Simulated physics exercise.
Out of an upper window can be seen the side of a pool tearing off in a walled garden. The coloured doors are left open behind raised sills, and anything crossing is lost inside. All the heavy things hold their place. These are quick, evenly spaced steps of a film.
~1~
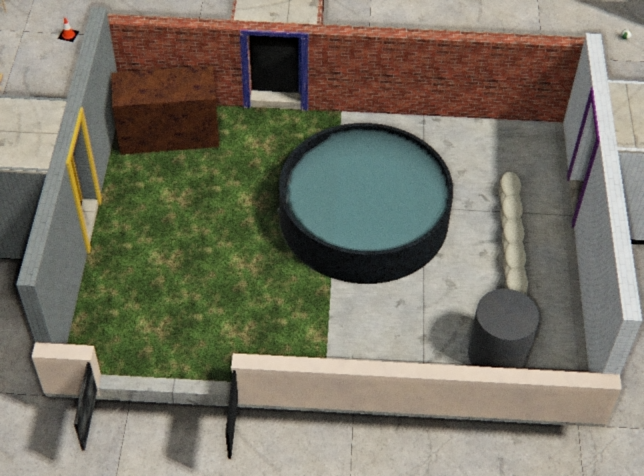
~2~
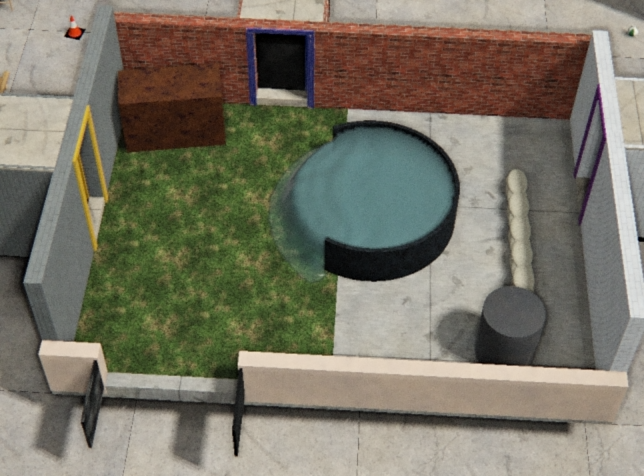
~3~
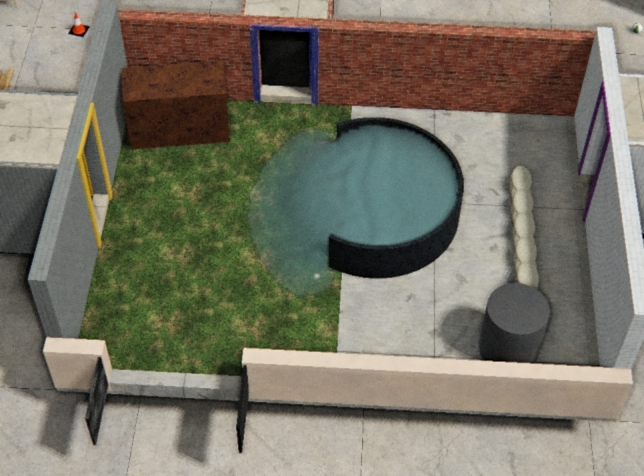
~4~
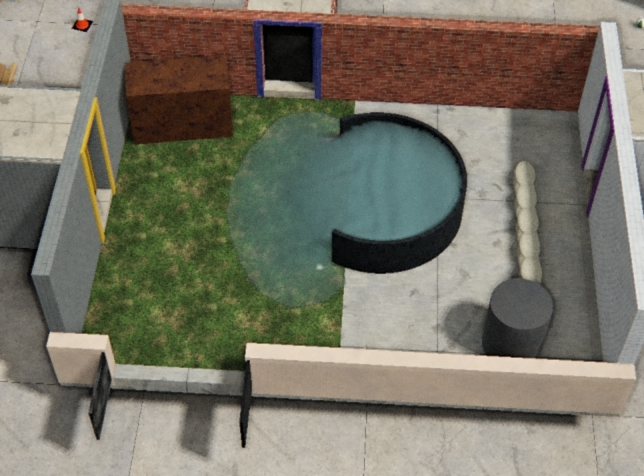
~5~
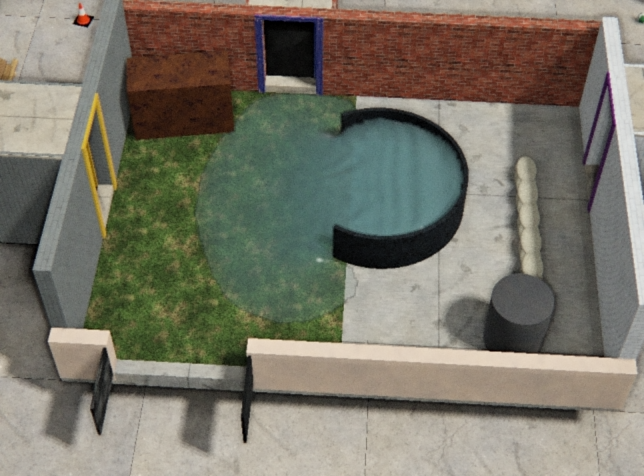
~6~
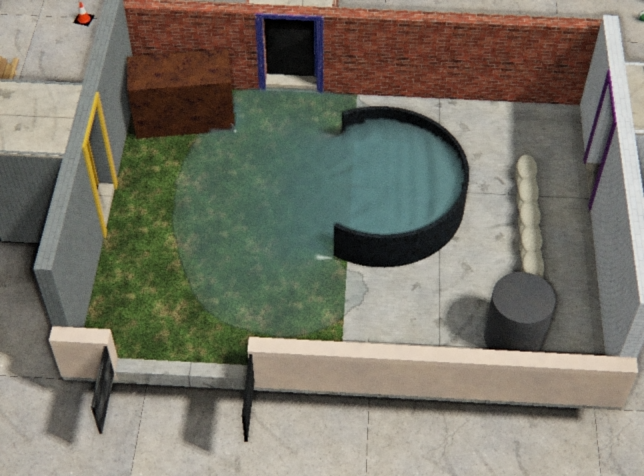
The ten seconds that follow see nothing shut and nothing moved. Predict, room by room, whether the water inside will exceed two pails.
Purple door: Does not exceed two pails. Blue door: Does not exceed two pails. Yellow door: Exceeds two pails.
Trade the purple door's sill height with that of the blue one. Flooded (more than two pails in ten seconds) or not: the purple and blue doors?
Then: The purple door stays within the limit; the blue door exceeds the limit.
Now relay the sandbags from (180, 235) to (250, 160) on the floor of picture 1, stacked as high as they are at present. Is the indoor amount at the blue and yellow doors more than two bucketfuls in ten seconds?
Well, blue gets past the mark and yellow doesn't reach the mark.
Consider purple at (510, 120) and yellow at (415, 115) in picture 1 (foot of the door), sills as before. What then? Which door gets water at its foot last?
The flood gets to the purple one after all the others.
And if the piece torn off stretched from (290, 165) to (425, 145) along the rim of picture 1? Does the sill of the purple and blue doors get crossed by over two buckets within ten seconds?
So the purple door gets past the limit, and the blue door gets past the limit.
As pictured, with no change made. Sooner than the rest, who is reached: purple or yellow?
Result: The one in yellow.
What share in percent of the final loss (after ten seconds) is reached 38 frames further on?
I'd put it near 65 in a hundred.
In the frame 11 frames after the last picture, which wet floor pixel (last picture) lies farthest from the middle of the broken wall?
Somewhere about (91, 356).
A moment on, water covers 45 % of the floor; the purple door not reached, the blue door wet at the sill, nothing in, the yellow door wet at the sill, nothing in.
Next, water covers 55 % of the floor; the purple door not reached, the blue door under two buckets in, the yellow door under two buckets in.
Then, water covers 60 % of the floor; the purple door not reached, the blue door under two buckets in, the yellow door far over two buckets in.
Later, water covers 75 % of the floor; the purple door wet at the sill, nothing in, the blue door under two buckets in, the yellow door far over two buckets in.
In the end, water covers 95 % of the floor; the purple door under two buckets in, the blue door under two buckets in, the yellow door far over two buckets in.
